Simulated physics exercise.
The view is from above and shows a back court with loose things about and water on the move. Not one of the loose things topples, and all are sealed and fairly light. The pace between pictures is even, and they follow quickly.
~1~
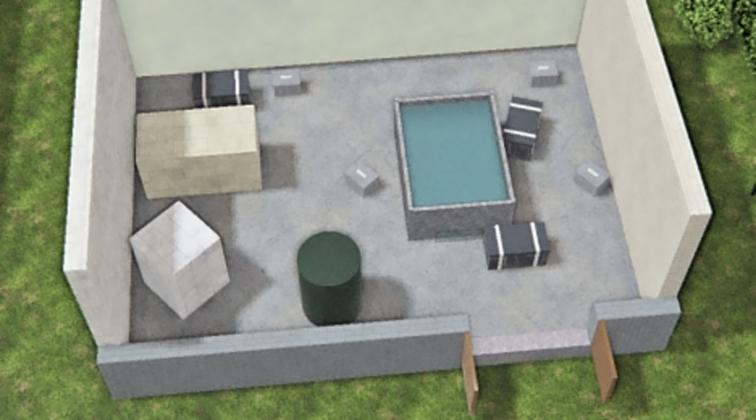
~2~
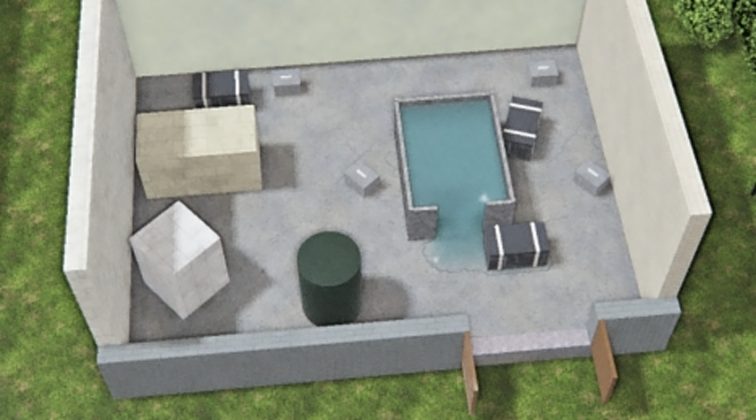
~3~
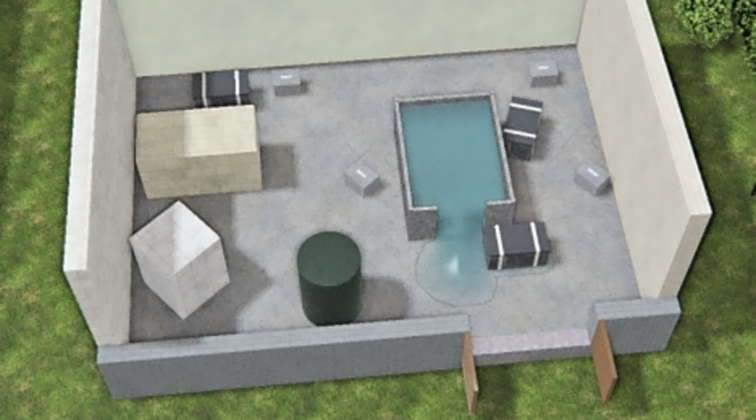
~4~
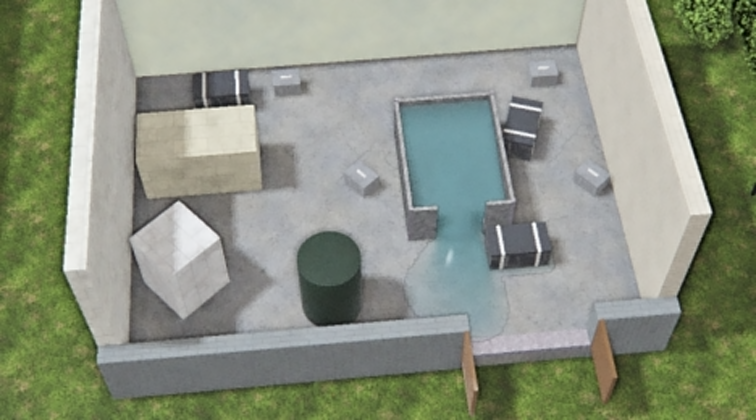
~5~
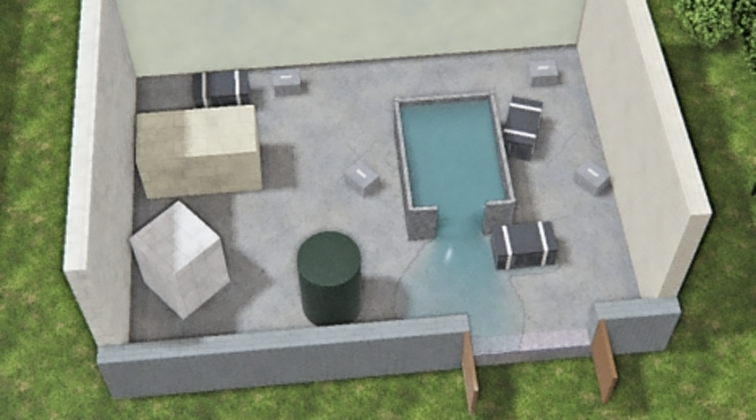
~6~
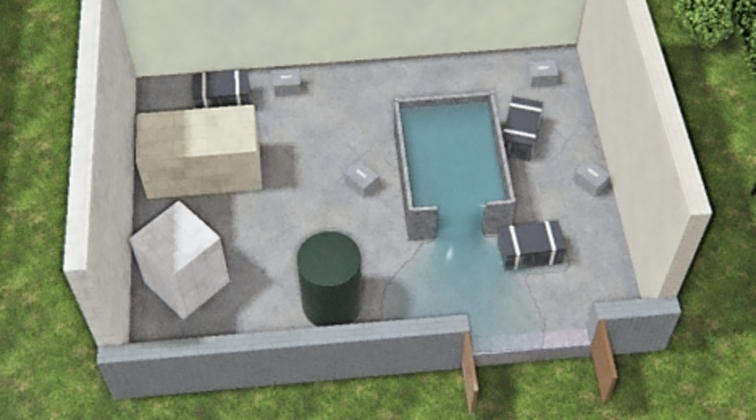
A walled back court of grey paving, edged by grass and seen from above by a still camera, holds a raised rectangular pool of blue-green water right of centre. A beige block, a pale faceted block and a dark green cylinder stand at left, with dark white-striped cases and small grey boxes around. The pool's near wall opens, water spreads across the paving towards the front wall, and the nearest case slides slightly right.
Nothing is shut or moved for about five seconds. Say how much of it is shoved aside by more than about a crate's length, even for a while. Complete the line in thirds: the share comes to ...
The share comes to less than a third.
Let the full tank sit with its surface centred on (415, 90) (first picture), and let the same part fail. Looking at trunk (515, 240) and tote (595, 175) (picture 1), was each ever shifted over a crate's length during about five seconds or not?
One by one, the first went the full distance and the second came up short.
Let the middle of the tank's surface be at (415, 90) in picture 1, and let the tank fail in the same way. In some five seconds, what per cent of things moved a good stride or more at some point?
Roughly 10 per cent.
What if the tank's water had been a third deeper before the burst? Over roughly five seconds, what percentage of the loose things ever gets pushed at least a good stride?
I'd say close to 10 per cent of the things.
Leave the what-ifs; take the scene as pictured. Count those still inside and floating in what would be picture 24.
The figure is 0.
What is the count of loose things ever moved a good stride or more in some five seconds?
It comes out at 0.
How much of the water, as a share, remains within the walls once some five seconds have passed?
I'd put it near 62 per cent.
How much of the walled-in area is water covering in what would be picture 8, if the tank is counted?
20 %, give or take.
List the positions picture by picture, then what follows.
The first frame shows a trunk at (517, 238), on the bottom; a tote at (361, 174) rests on the ground; 0 of 7 have shifted.
The second frame shows a trunk at (517, 238), on the bottom; a tote at (361, 174), on the bottom; 0 of 7 have shifted.
The third frame shows a trunk at (517, 238), on the bottom; a tote at (361, 174) rests on the ground; 0 of 7 have shifted.
The fourth frame shows a trunk at (519, 238) rests on the ground; a tote at (361, 174), on the bottom; 0 of 7 have shifted.
The fifth frame shows a trunk at (525, 238), on the bottom, close to its start; a tote at (361, 174), on the bottom; 1 of 7 have shifted.
The sixth frame shows a trunk at (533, 238) rests on the ground, close to its start; a tote at (361, 174), on the bottom; 1 of 7 have shifted.
A moment on, 0 of 7 are well off their spots; 0 afloat.
Next, 0 of 7 are well off their spots; 0 afloat.
Later, 0 of 7 are well off their spots; 0 afloat.
In the end, 0 of 7 are well off their spots, and 0 have been at some point; 0 afloat.
